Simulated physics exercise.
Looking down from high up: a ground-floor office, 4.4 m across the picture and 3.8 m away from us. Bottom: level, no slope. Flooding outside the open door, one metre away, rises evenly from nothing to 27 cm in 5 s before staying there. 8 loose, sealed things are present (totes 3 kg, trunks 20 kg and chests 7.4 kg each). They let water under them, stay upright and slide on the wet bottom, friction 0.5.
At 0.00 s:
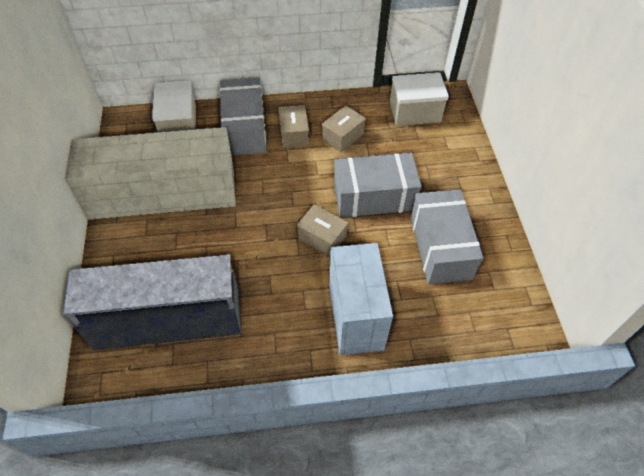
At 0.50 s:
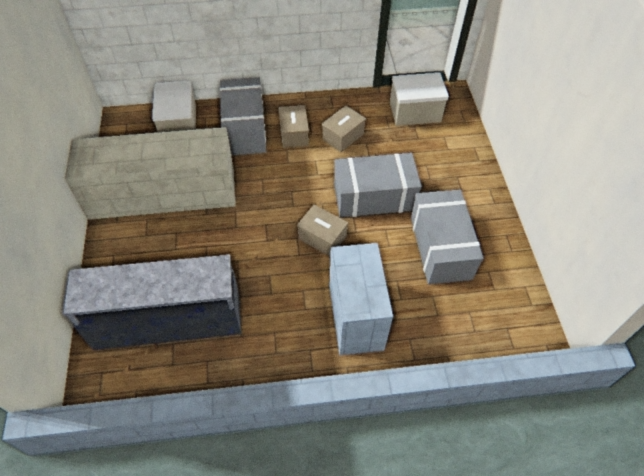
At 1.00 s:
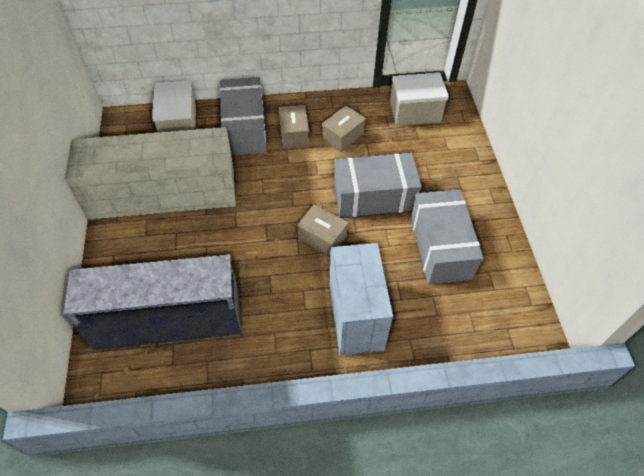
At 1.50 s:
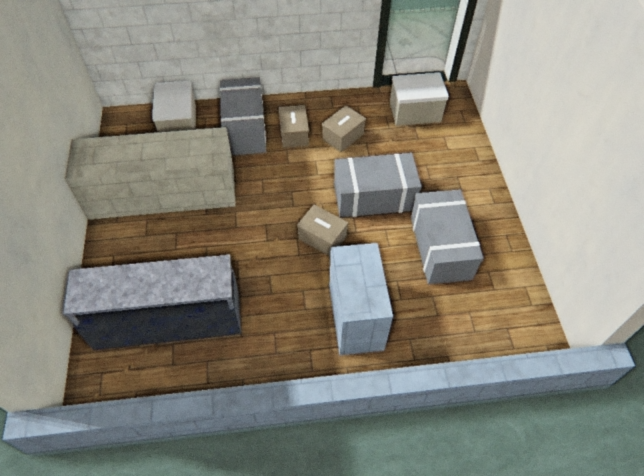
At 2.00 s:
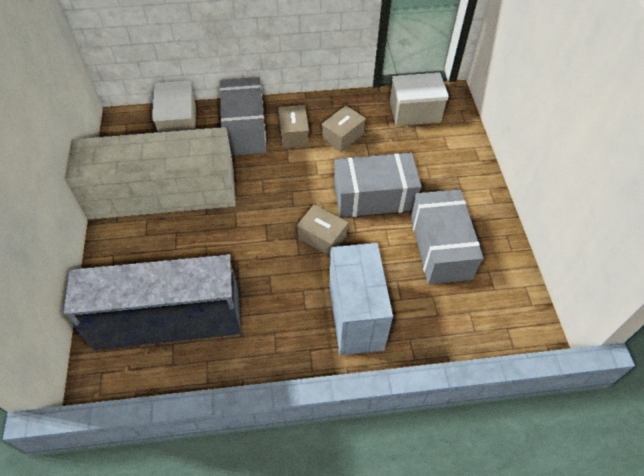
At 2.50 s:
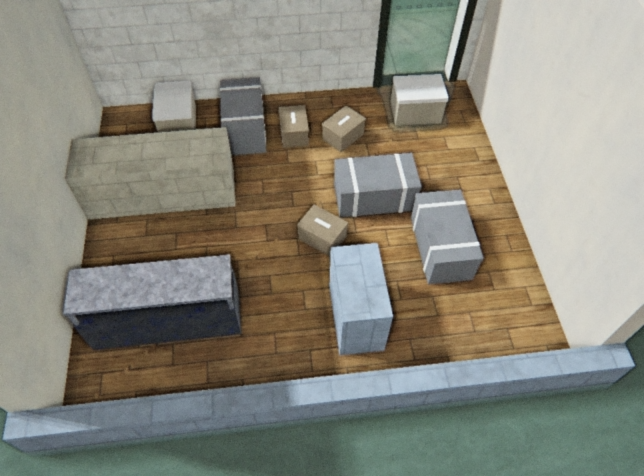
A wood-floored, ground-floor room with pale walls is seen from high above, its door open at the back right. A long beige block and a dark one with a mottled top sit at left, a pale blue block stands near the centre front, and grey banded boxes, small brown cartons and white-topped boxes lie around. Greenish water spreads over the grey ground outside, then a little appears at the doorway, while the objects and camera stay still.
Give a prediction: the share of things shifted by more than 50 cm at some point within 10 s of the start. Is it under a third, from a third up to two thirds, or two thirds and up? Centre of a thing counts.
I would say from a third up to two thirds.
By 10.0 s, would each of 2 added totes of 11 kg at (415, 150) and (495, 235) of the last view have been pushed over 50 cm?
First one goes beyond it, second one goes beyond it.
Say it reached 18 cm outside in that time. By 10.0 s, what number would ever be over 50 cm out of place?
The answer would then be 4.
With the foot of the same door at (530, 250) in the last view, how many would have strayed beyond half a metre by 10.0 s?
Count: 5.
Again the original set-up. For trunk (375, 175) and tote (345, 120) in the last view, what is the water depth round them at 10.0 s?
Roughly 7 and 4 cm.
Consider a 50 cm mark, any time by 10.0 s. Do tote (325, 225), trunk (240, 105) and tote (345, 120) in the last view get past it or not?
So that's beyond it for the first, inside it for the second and beyond it for the last.
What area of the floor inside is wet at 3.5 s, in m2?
Some 2.0 m2 of it.
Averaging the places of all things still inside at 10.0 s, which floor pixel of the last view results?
Near (299, 220).
After 3.5 s 1 of 8 are over 50 cm from their spots; 0 afloat.
After 4.5 s 1 of 8 are over 50 cm from their spots; 1 afloat.
After 7.0 s 5 of 8 are over 50 cm from their spots; 3 afloat.
After 10.0 s 5 of 8 are over 50 cm from their spots, and 5 have been at some point; 5 afloat.
